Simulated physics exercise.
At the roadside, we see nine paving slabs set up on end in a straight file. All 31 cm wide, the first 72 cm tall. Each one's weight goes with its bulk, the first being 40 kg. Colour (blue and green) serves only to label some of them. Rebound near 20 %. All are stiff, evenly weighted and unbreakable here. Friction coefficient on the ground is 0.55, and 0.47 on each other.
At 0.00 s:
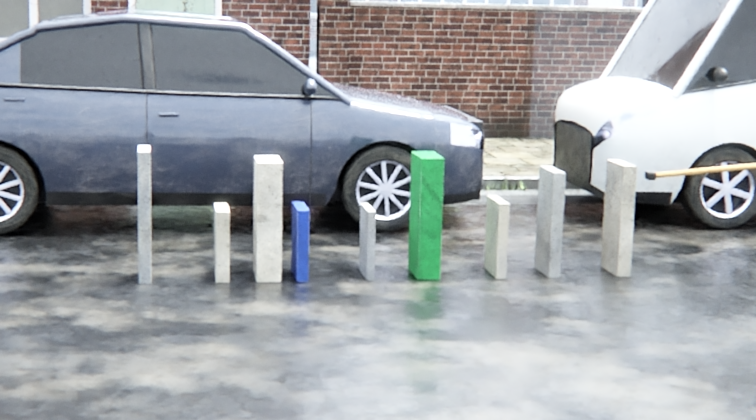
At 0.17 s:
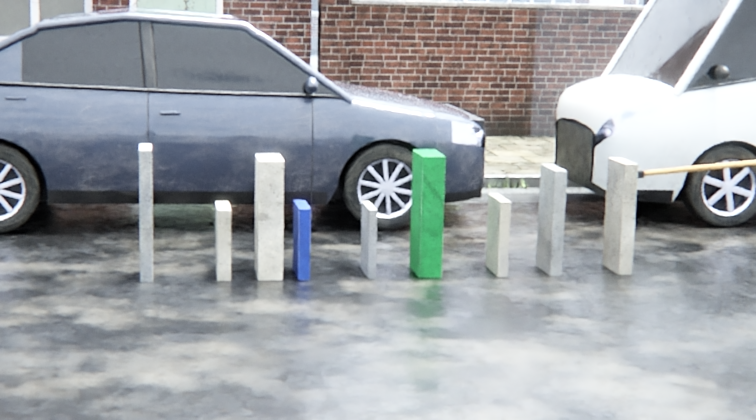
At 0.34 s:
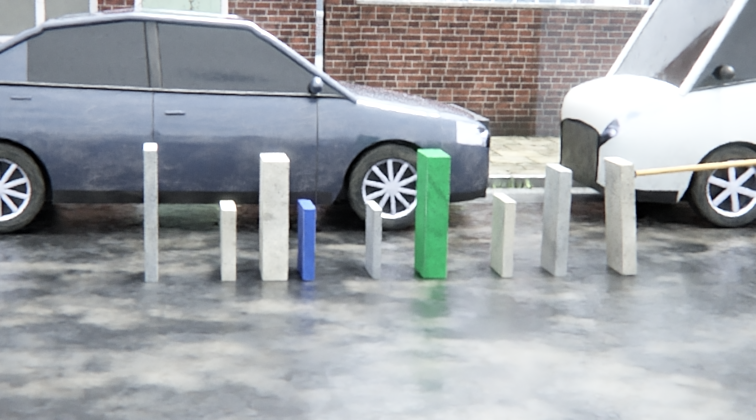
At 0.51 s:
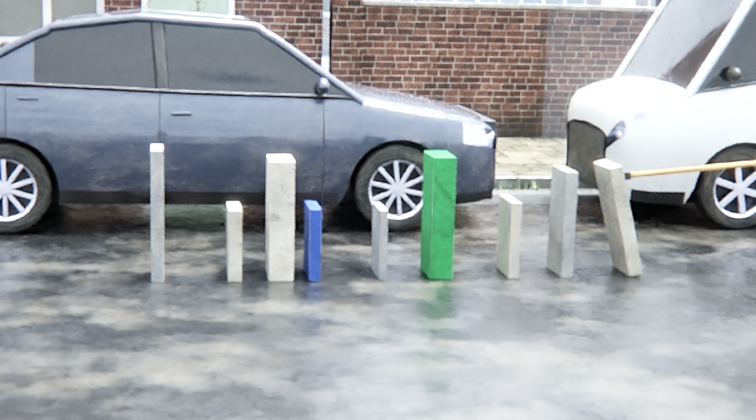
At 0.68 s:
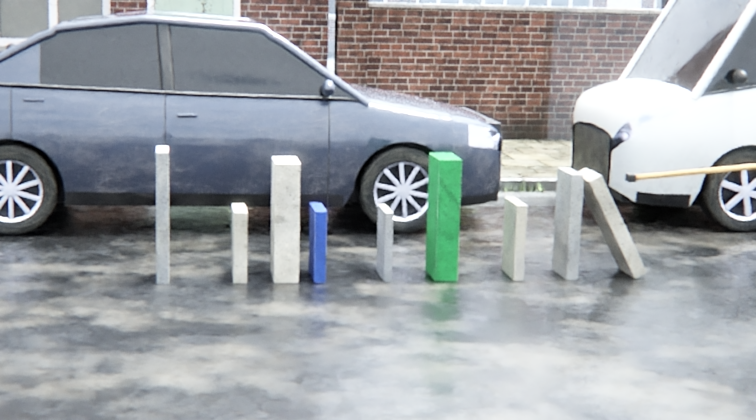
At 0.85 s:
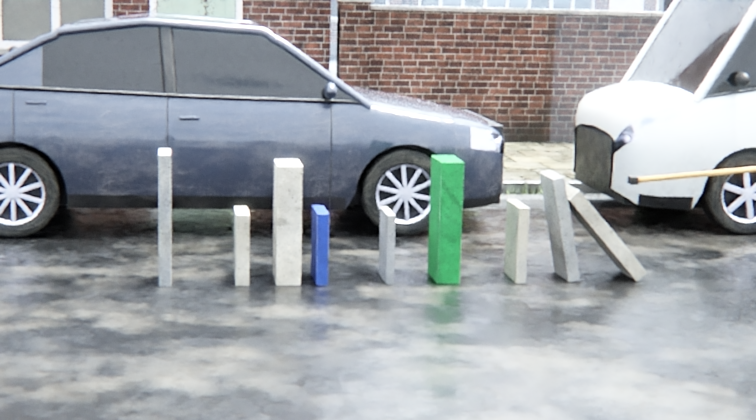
A wooden pole reaches in from the right and pushes the top of the rightmost slab in a roadside row that includes a blue and a green one, in front of parked cars. The pushed slab tilts left against its neighbour, which then leans left too, while the others stay upright.
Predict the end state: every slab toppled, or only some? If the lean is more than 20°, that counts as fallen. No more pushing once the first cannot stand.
Whole row down.
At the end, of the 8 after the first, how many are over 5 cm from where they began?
By my tally, the number that shifted is 8.
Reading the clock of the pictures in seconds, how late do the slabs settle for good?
About 3.0 s.
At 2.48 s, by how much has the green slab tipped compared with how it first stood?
90°.
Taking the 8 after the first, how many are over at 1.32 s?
Count by then: 2.
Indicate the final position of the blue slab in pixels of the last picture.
It comes to rest around (285, 248) in the last view.
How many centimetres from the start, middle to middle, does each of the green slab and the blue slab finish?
Green: About 50 cm, blue: About 20 cm.
After 1.32 s, 2 of the 8 other slabs over; green slab leaning 7°.
After 2.48 s, 7 of the 8 other slabs over; green slab lying flat; blue slab leaning 34°.
At rest (3.4 s), 8 of the 8 other slabs over; green slab lying flat; blue slab leaning 35°. Not one is left standing. As the last picture would show them, middles, green slab near (370, 260), blue slab near (285, 248).
